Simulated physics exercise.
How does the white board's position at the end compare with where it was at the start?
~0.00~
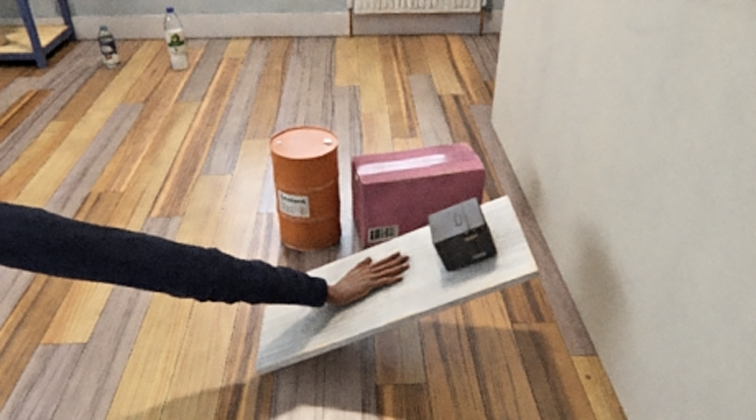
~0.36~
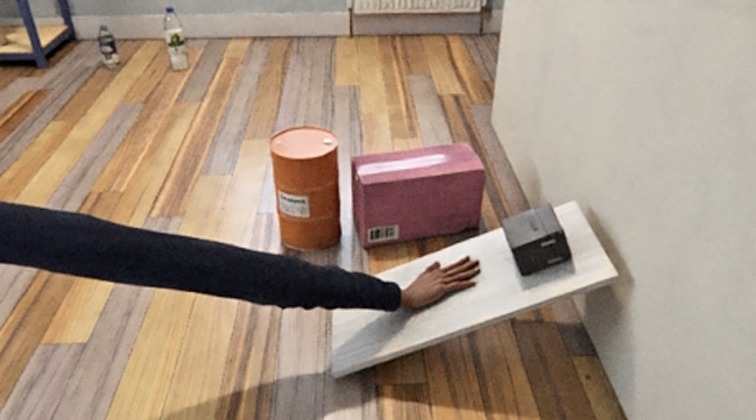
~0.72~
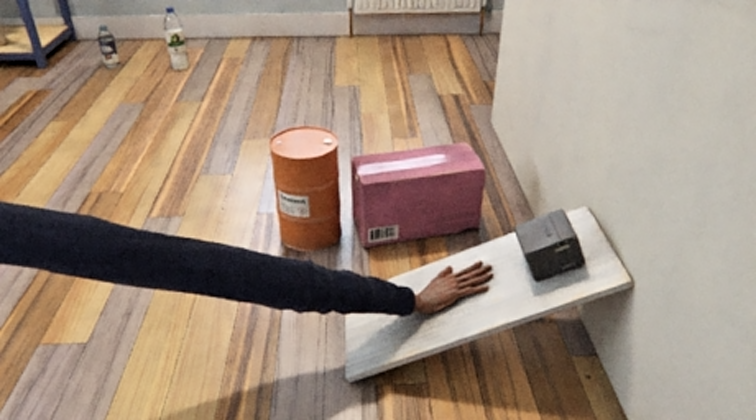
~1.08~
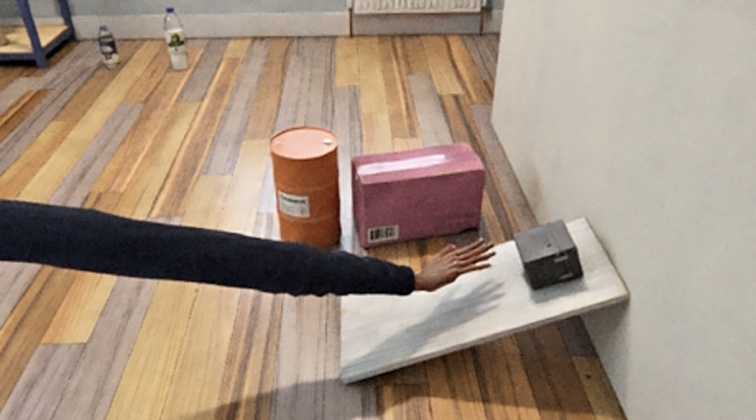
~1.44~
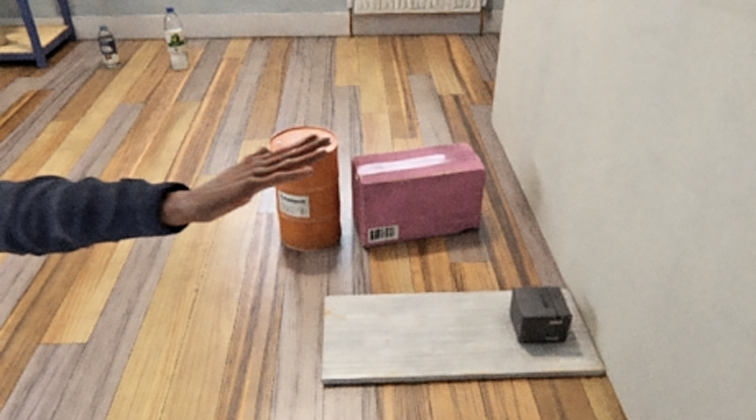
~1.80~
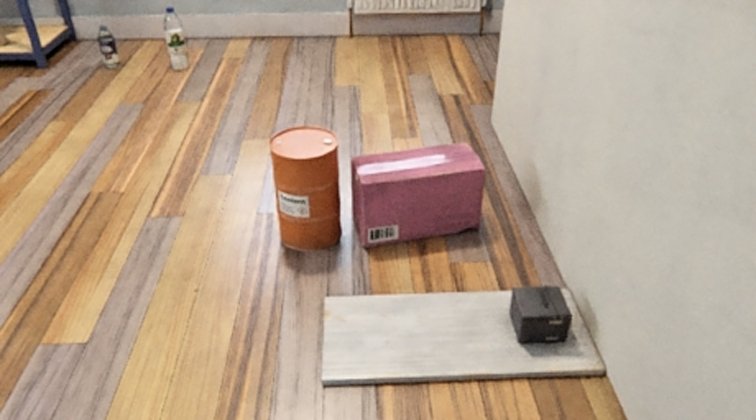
At the start the white board is tilted under the hand, away from the wall. At the end it lies flat on the floor, farther to the right and lower in view, with its right end near the wall.
